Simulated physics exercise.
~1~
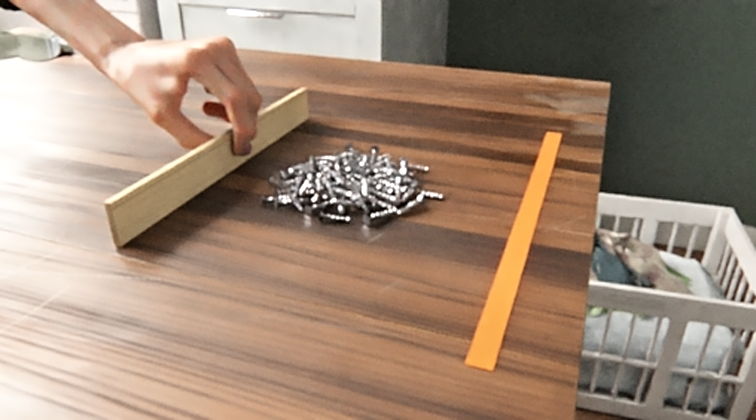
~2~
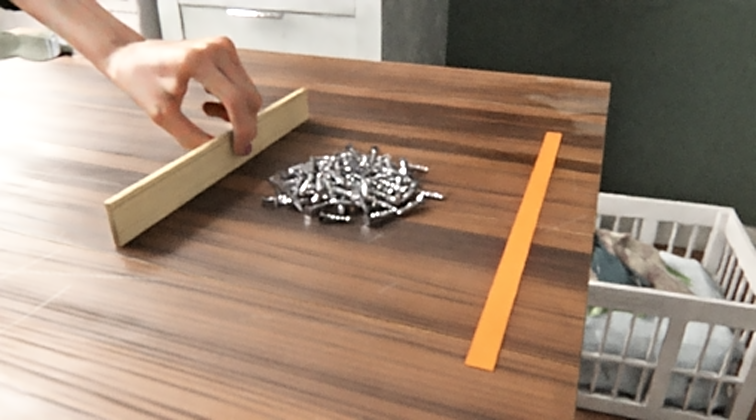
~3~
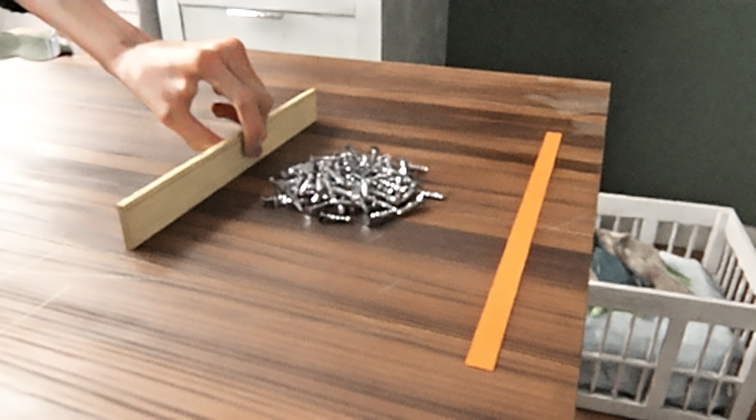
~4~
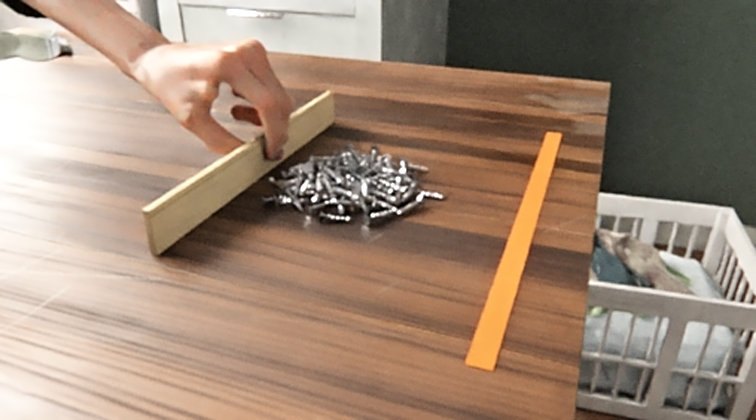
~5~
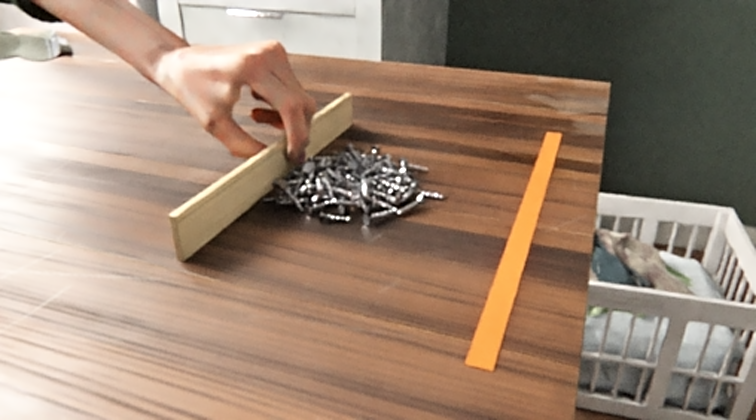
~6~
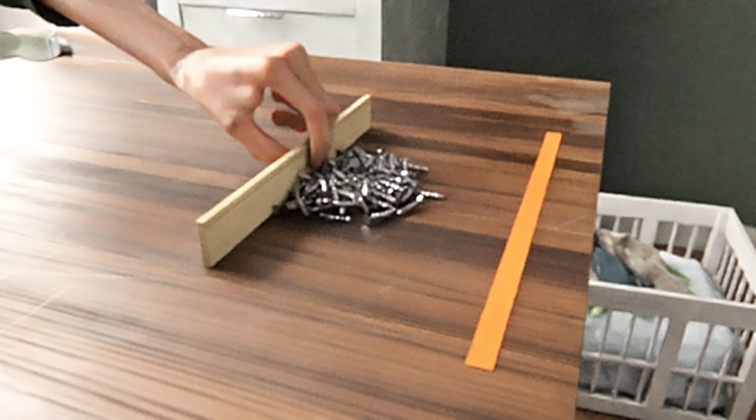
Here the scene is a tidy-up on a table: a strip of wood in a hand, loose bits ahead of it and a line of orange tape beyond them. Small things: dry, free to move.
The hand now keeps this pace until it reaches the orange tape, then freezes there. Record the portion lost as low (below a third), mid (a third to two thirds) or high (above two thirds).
Portion lost: Mid.
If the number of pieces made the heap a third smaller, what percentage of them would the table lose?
Roughly 30 %.
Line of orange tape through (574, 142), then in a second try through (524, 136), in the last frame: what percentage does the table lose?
Roughly 80 and 10 percent, in that order.
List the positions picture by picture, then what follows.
Strip of wood near (132, 210), at rest; orange tape near (553, 140), about two fingers from the edge; edge at (595, 229); the heap near (348, 184), steel screws, in the first picture.
Strip of wood near (132, 210), at rest, in the second picture.
Strip of wood near (144, 213); the heap near (348, 184), in the third picture.
Strip of wood near (168, 218), in the fourth picture.
Strip of wood near (194, 223); the heap near (348, 184), in the fifth picture.
Strip of wood near (221, 228); orange tape near (553, 140); edge at (595, 229); the heap near (352, 184), near a third pushed along, in the sixth picture.
Shortly afterwards, strip of wood still moving, near (420, 160); heap all on the table, its front near (520, 212).
Next, strip of wood stopped at the orange tape; heap near a quarter over the edge.
Some moments later, strip of wood stopped at the orange tape; heap near half over the edge.
In the end, strip of wood stopped at the orange tape; heap near half over the edge.
